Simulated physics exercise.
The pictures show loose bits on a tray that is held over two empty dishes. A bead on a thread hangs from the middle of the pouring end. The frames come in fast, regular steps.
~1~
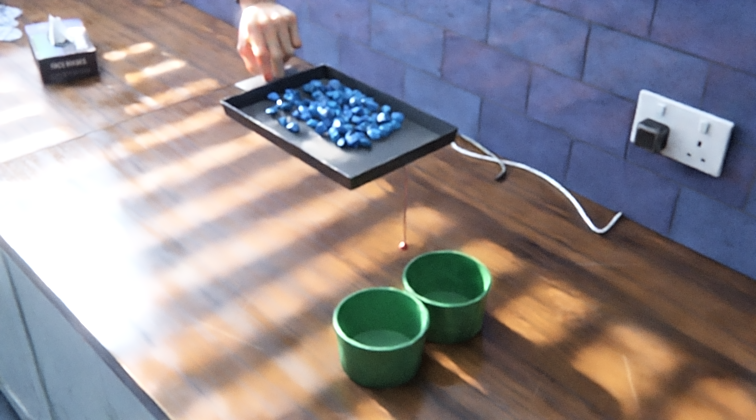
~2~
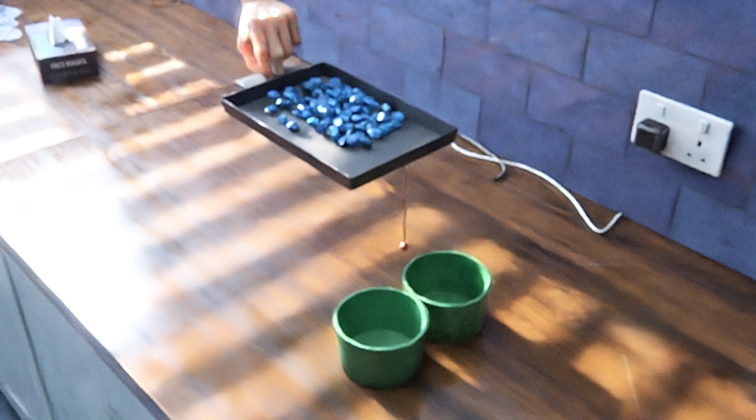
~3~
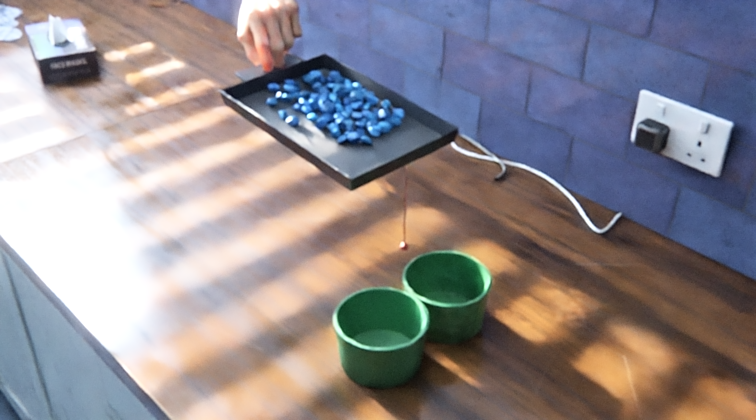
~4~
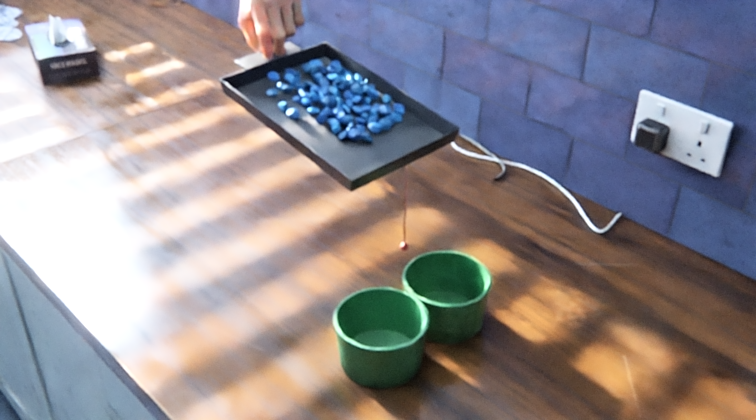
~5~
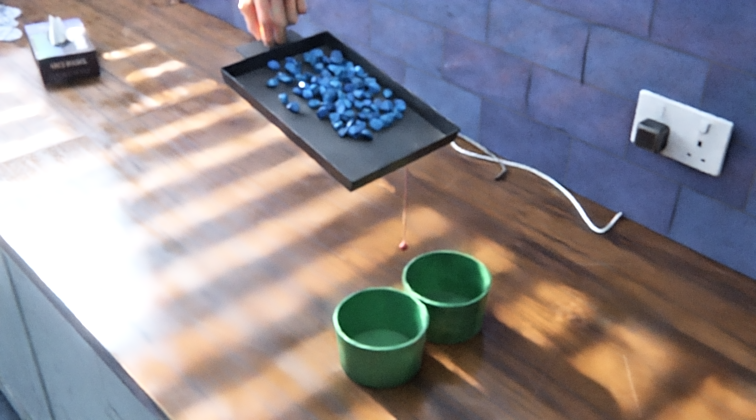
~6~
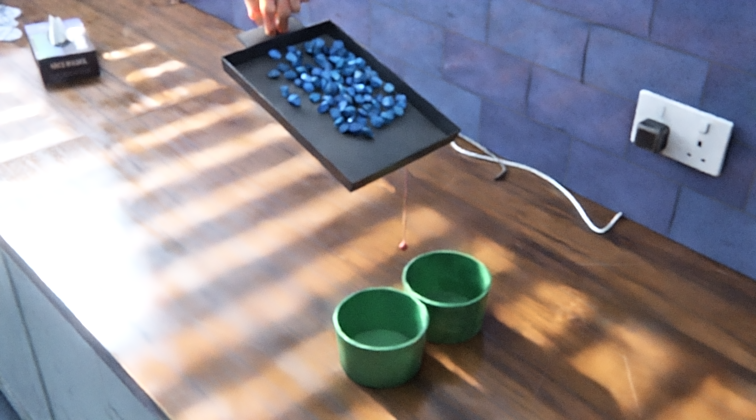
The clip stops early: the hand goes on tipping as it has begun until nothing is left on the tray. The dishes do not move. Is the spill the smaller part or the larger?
Caught overall: Over half.
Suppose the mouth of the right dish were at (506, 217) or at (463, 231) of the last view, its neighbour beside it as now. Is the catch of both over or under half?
One: Less than half. Two: The smaller part.
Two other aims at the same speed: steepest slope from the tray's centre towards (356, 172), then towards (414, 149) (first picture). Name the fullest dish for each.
In turn: The left-hand dish; the right one.
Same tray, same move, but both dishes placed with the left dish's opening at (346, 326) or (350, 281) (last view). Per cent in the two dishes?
First some 70, then 10 per cent.
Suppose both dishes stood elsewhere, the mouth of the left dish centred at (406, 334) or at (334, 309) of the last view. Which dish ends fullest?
First the right-hand dish, then the right dish.
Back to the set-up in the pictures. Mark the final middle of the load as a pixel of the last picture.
At about (436, 316).
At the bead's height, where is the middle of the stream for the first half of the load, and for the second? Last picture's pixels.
First near (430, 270), later near (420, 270).
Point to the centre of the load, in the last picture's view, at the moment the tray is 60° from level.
At about (403, 150).
Soon, tray tipped steeply; nearly all on the tray; a small part in the air.
A while on, tray tipped right over; about half on the tray; a small part in the left dish; about a quarter in the right dish; a stray few outside both; a small part in the air.
Towards the end, tray tipped past a quarter turn; about a third in the left dish; about two thirds in the right dish; a small part outside both.
Finally, tray tipped past a quarter turn; about a third in the left dish; about two thirds in the right dish; a small part outside both.
